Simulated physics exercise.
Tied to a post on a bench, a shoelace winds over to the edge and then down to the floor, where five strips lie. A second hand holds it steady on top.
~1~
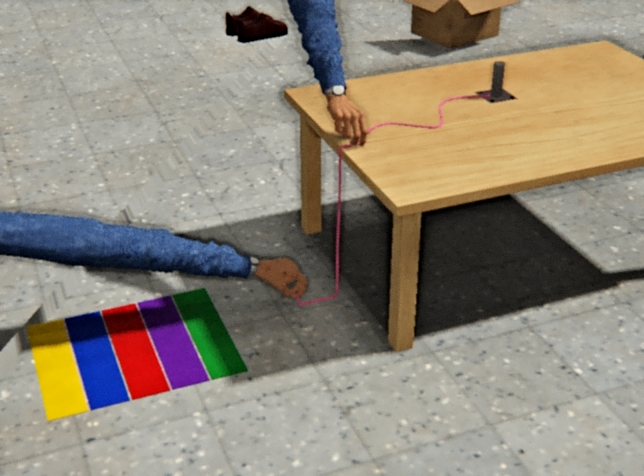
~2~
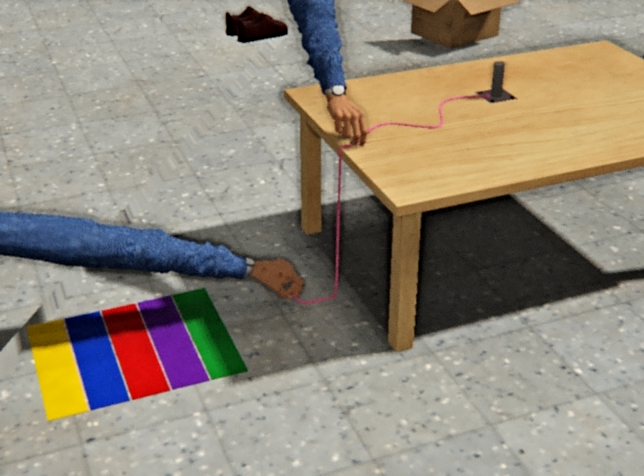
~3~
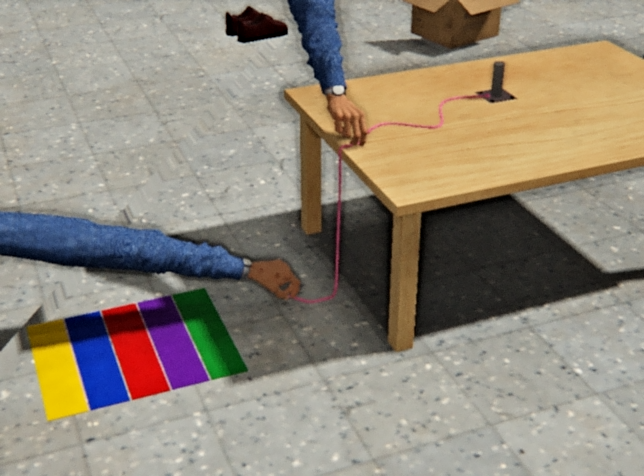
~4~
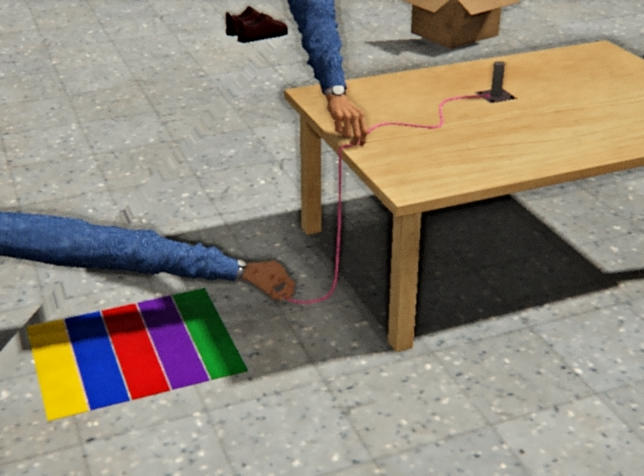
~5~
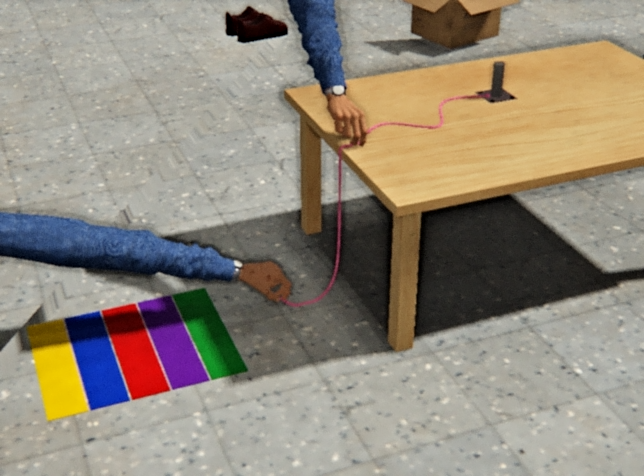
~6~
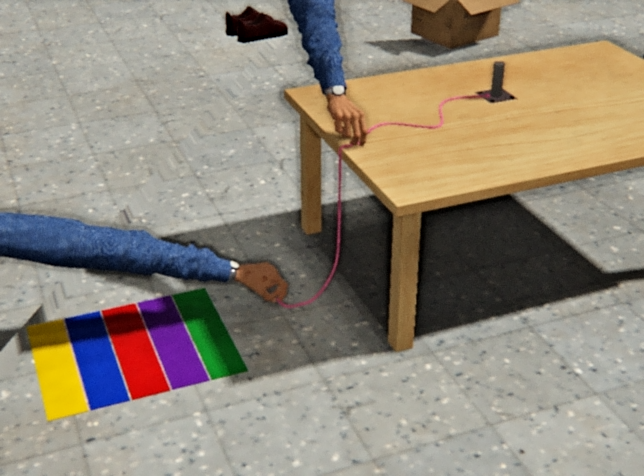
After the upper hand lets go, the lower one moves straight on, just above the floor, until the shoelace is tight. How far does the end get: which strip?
As far as the red strip.
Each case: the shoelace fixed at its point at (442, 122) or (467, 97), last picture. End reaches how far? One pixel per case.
It would be somewhere around (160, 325) the first time and (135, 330) the second.
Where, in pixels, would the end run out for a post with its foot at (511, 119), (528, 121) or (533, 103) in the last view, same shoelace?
Roughly (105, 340), then (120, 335), then (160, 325).
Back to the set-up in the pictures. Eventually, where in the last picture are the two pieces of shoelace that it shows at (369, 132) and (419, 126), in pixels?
(339, 144), then (388, 128).
Soon after, end near (187, 319); over green.
After that, end near (152, 327); over purple.
At the stop, end near (132, 332); over red. It halts on the red strip.
